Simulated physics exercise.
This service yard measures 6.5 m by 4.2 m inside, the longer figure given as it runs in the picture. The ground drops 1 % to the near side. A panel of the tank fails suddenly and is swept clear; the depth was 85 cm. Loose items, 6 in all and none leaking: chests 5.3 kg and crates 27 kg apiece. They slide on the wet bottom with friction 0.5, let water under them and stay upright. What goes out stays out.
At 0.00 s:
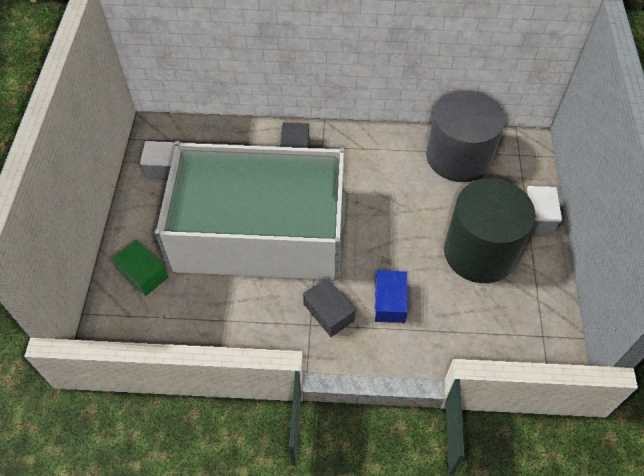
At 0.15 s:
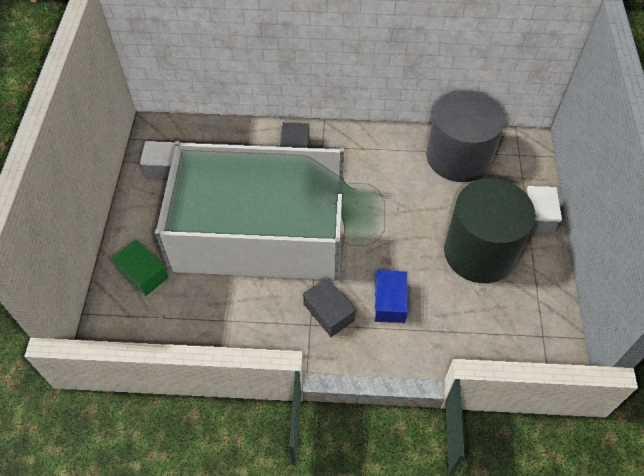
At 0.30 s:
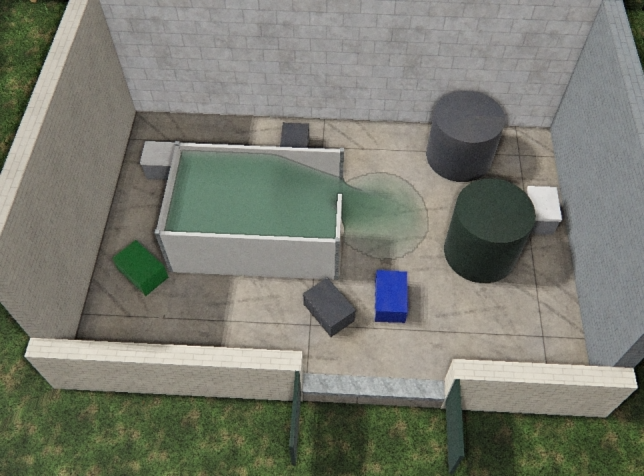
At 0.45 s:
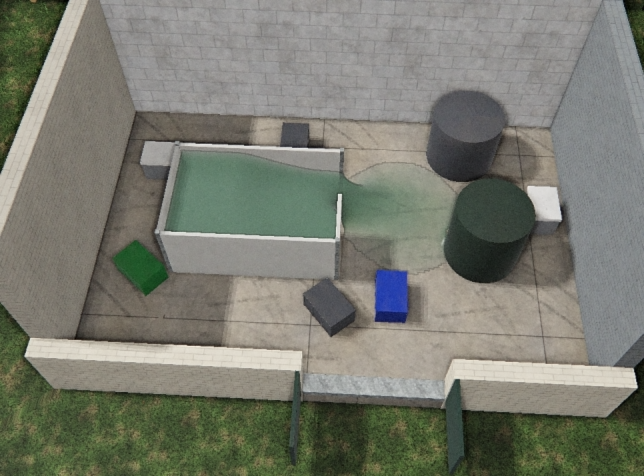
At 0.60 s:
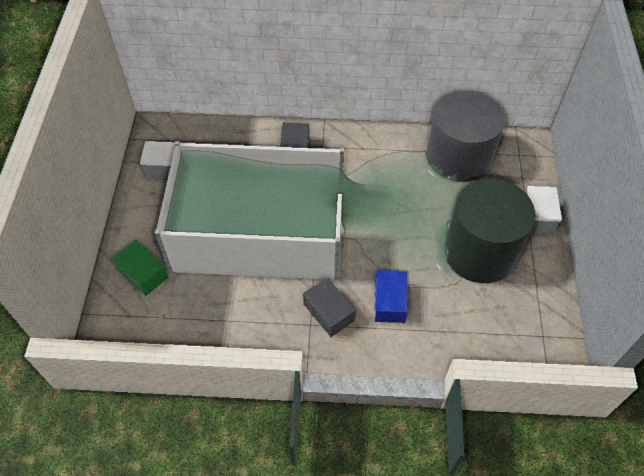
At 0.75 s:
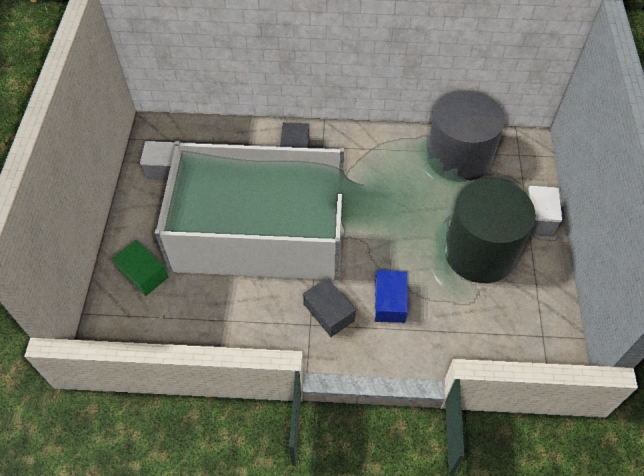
In a walled service yard, greenish water pours through an opening in the right side of a pale rectangular tank and spreads across the paving, reaching and flowing around two dark cylinders while the scattered boxes stay in place.
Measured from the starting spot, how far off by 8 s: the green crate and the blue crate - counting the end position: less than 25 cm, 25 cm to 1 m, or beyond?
Green crate holds its place, blue crate slides a little.
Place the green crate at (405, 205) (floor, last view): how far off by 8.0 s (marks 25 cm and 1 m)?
It gets carried off.
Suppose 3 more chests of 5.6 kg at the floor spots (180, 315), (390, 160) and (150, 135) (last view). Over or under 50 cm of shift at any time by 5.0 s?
In turn: Less, past it, less.
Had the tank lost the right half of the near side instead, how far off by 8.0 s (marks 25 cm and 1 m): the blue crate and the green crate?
Then the blue crate holds its place, the green crate ends far away.
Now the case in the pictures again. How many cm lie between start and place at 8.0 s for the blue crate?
About 50 cm.
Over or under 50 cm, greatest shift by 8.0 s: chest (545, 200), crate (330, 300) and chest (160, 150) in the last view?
In turn: More, under, more.
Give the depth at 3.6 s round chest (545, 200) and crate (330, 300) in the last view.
About 15 and 0 cm.
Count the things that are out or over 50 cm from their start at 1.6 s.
0 of them.
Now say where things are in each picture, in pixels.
In the first picture, the green crate at (138, 262) rests on the ground; the blue crate at (392, 291), on the bottom; water covers 3.2 m2; 0 of 6 have shifted.
In the second picture, the green crate at (138, 262), on the bottom; the blue crate at (392, 291) rests on the ground; 3.7 m2 under water; 0 of 6 have shifted.
In the third picture, the green crate at (138, 262) rests on the ground; the blue crate at (392, 291), on the bottom; water covers 4.6 m2; 0 of 6 have shifted.
In the fourth picture, the green crate at (138, 262) rests on the ground; the blue crate at (392, 291) rests on the ground; water covers 5.7 m2; 0 of 6 have shifted.
In the fifth picture, the green crate at (138, 262) rests on the ground; the blue crate at (392, 291) rests on the ground; water covers 6.5 m2; 0 of 6 have shifted.
In the sixth picture, the green crate at (138, 262) rests on the ground; the blue crate at (392, 291) rests on the ground; water covers 7.3 m2; 0 of 6 have shifted.
After 1.6 s the green crate is near (138, 262), 0.0 m from its start, aground; the blue crate is near (392, 291), 0.0 m from its start, aground; 0 of 6 are out; 0 afloat.
After 3.6 s the green crate is near (138, 262), 0.0 m from its start, aground; the blue crate is near (392, 291), 0.0 m from its start, aground; 0 of 6 are out; 1 afloat.
After 5.6 s the green crate is near (138, 262), 0.0 m from its start, aground; the blue crate is near (373, 289), 0.2 m from its start, aground; 0 of 6 are out; 2 afloat.
After 8.0 s the green crate is near (138, 262), 0.0 m from its start, aground; the blue crate is near (357, 272), 0.5 m from its start, aground; 0 of 6 are out; 2 afloat.
